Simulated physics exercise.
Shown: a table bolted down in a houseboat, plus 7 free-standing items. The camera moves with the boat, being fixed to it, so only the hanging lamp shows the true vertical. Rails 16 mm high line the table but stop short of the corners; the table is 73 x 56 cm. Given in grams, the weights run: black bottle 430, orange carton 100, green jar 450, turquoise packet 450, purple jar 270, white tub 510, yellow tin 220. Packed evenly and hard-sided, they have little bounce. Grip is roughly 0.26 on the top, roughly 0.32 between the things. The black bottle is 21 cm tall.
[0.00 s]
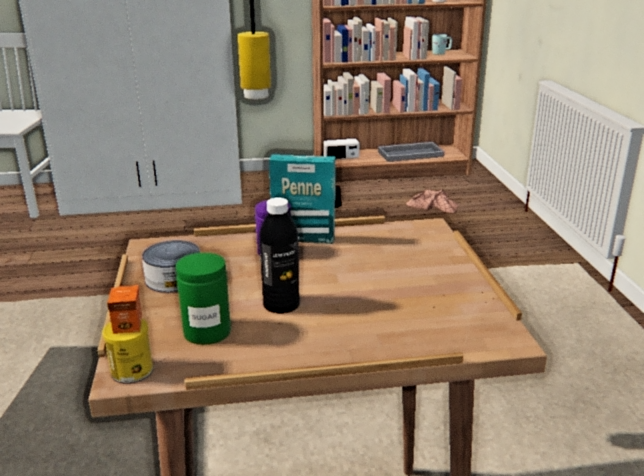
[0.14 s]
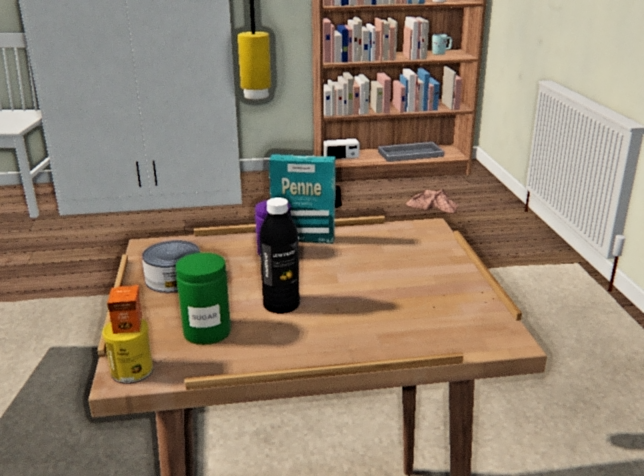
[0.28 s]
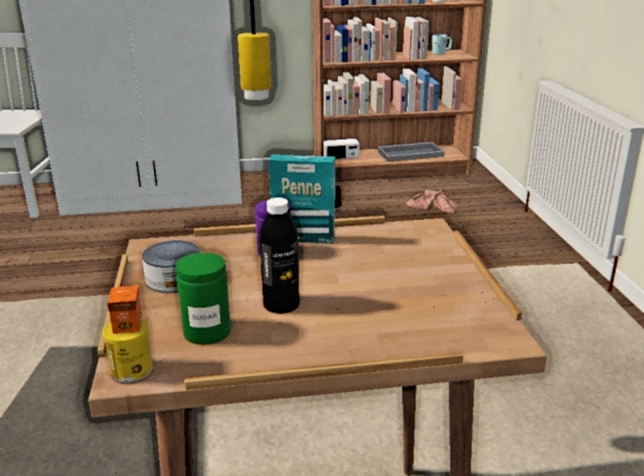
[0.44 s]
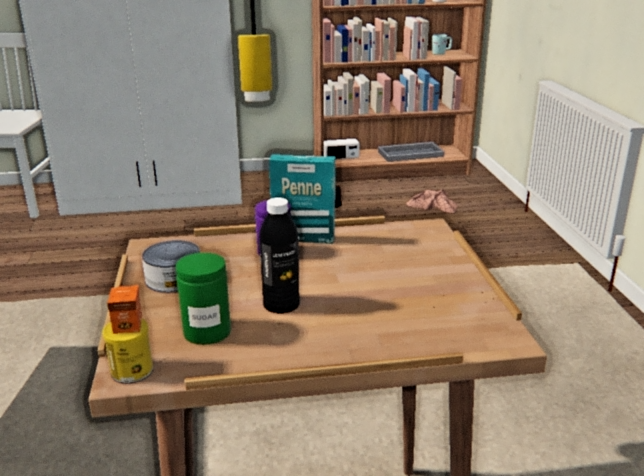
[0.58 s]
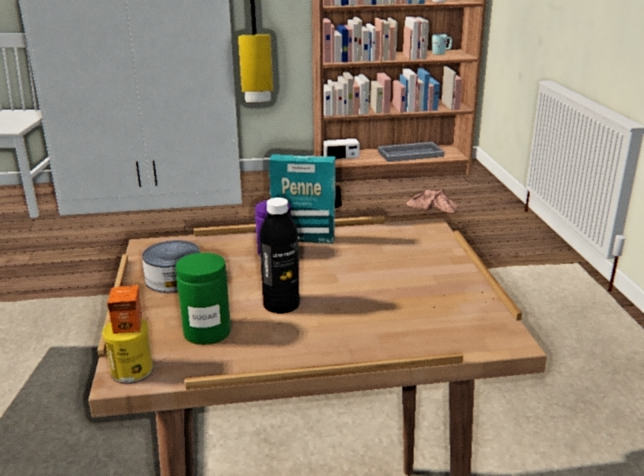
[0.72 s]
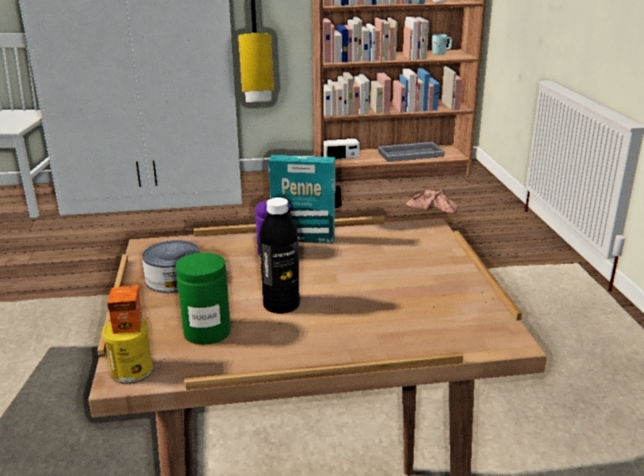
The yellow hanging lamp barely shifted, if at all, while the black bottle, green jar, turquoise penne packet, orange carton on its yellow tin and the other items stayed put on the wooden table.
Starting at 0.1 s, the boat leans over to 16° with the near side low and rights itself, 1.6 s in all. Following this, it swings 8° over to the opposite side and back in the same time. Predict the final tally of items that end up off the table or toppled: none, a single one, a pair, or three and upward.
The tally is a single one.
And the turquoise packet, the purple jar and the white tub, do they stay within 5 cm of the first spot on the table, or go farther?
In short, the turquoise packet leaves its position, the purple jar leaves its position, the white tub stays close to home.
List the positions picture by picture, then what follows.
In the first picture, boat level; black bottle (279, 255); orange carton (125, 310).
In the second picture, boat level; white tub (173, 266).
In the third picture, boat heeled 2°, near side down; yellow tin (129, 350); green jar (204, 298).
In the fourth picture, boat heeled 6°, near side down; turquoise packet (303, 200).
In the fifth picture, boat heeled 10°, near side down; white tub (173, 266); yellow tin (129, 350).
In the sixth picture, boat heeled 14°, near side down; black bottle (279, 255); orange carton (125, 310).
After 1.02 s, boat heeled 15°, near side down; turquoise packet tipped 27° from how it sat; purple jar slid 4 cm.
After 1.22 s, boat heeled 10°, near side down; turquoise packet tipped 62° from how it sat; purple jar slid 16 cm.
After 1.32 s, boat heeled 7°, near side down; black bottle slid 3 cm near (282, 261); turquoise packet on its side; purple jar slid 21 cm.
At rest (3.8 s), tipped over on the table, turquoise packet; not toppled but over 5 cm from the start, purple jar; the other 5 in place, give or take 5 cm. In the last view, black bottle near (283, 264), orange carton near (124, 314).
